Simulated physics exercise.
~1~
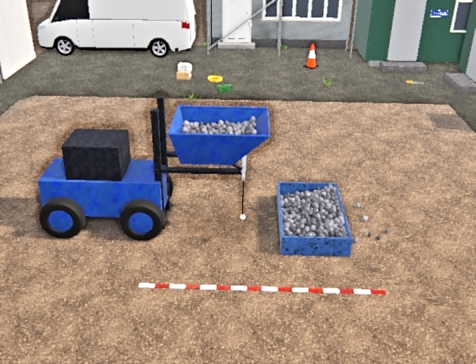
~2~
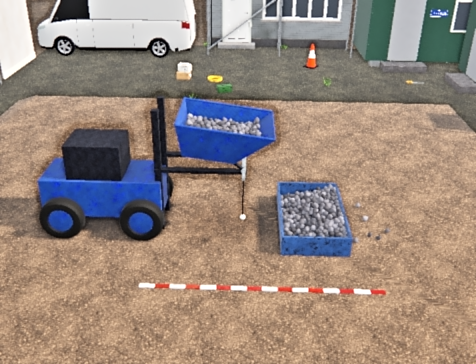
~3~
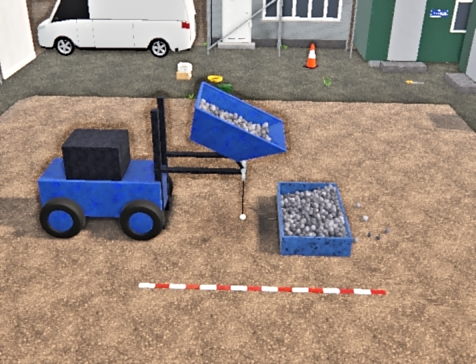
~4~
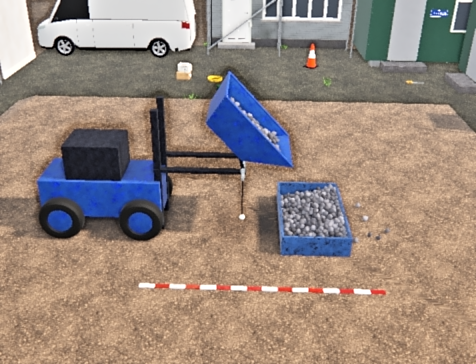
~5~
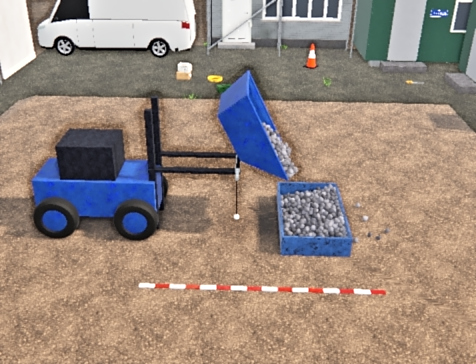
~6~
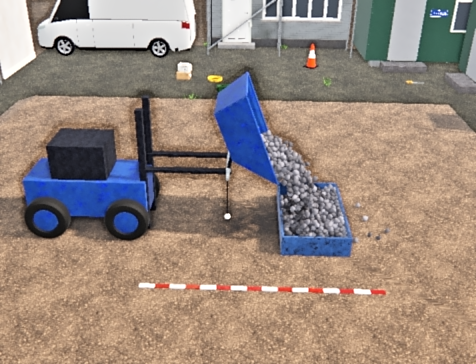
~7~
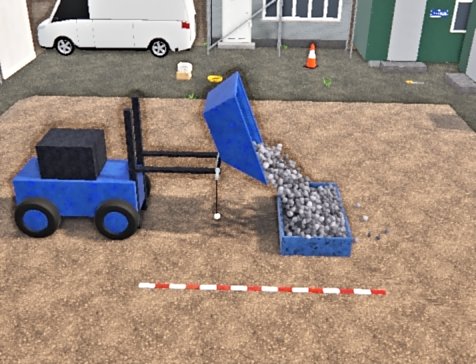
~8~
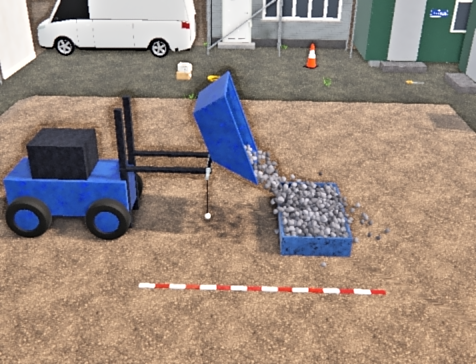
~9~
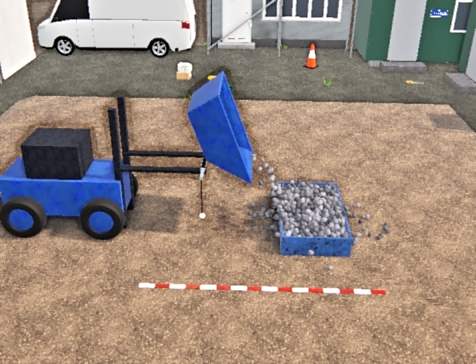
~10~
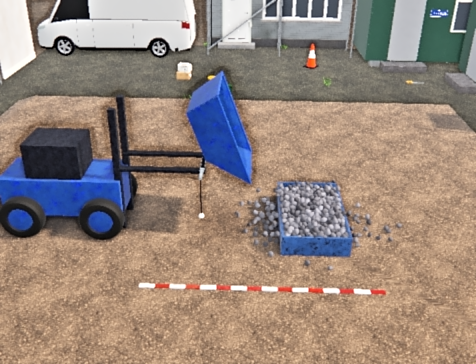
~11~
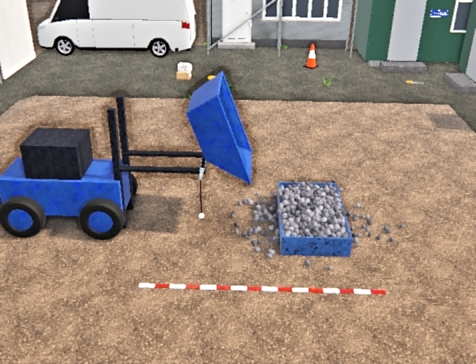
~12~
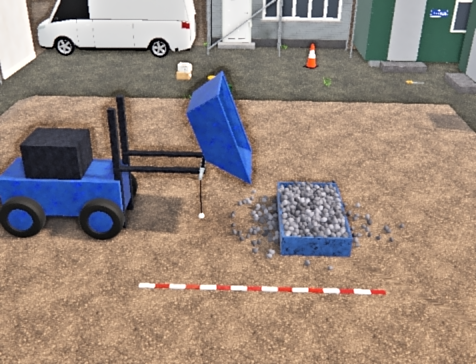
Blue forklift tipping grey stones from its raised skip into a nearly full blue bin while backing left, some spilling around it.
